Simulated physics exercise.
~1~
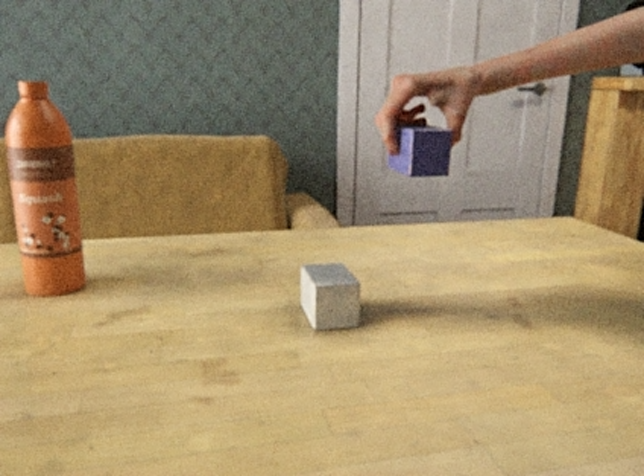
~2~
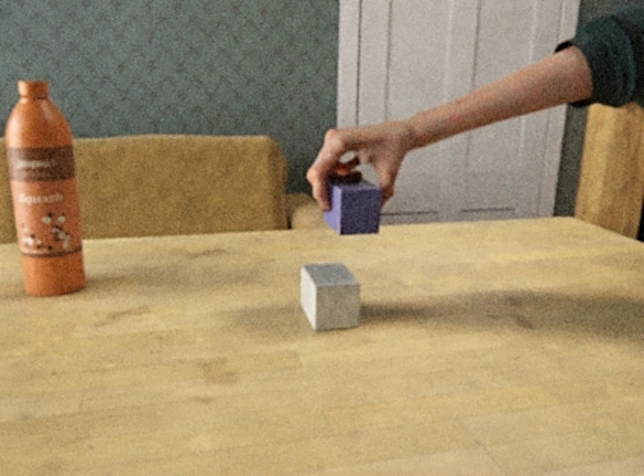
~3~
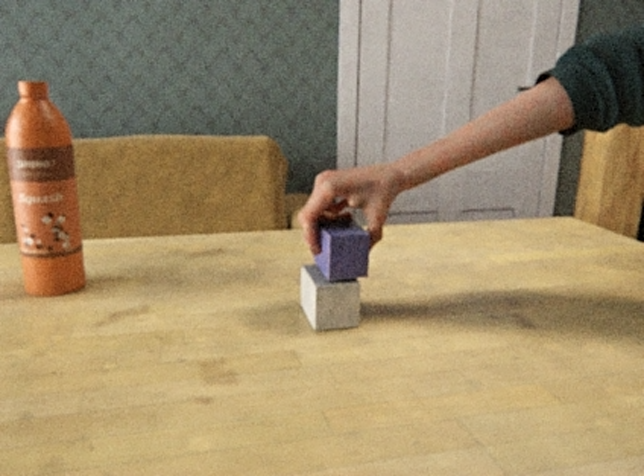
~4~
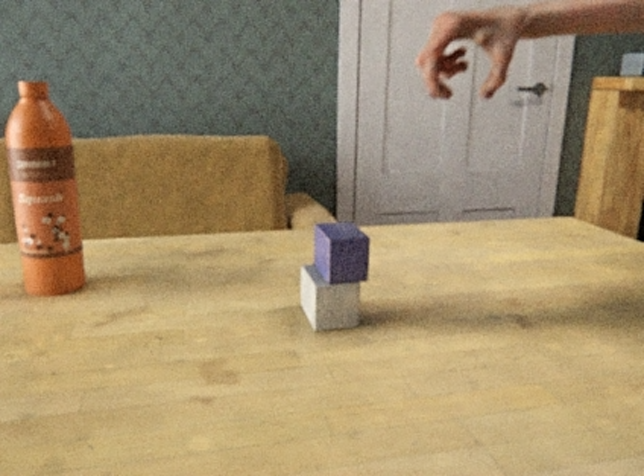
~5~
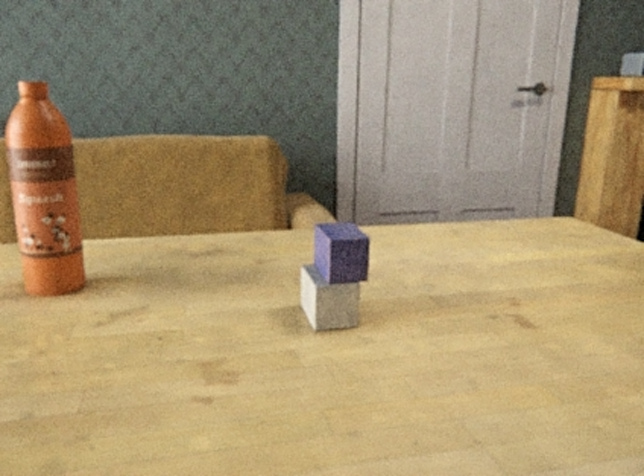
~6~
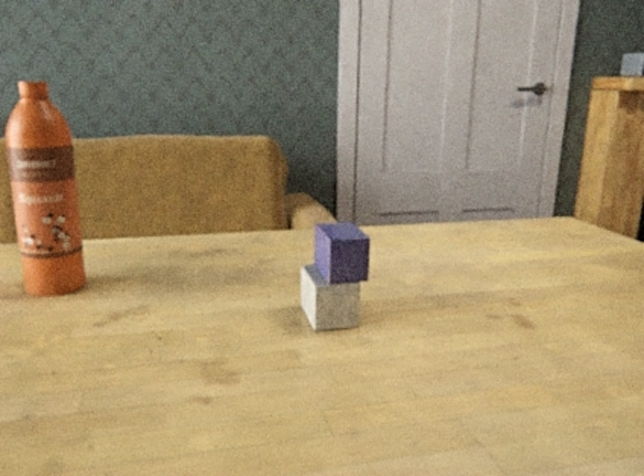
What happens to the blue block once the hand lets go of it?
The blue block keeps its balance on top of the white block, and the small stack stays standing.
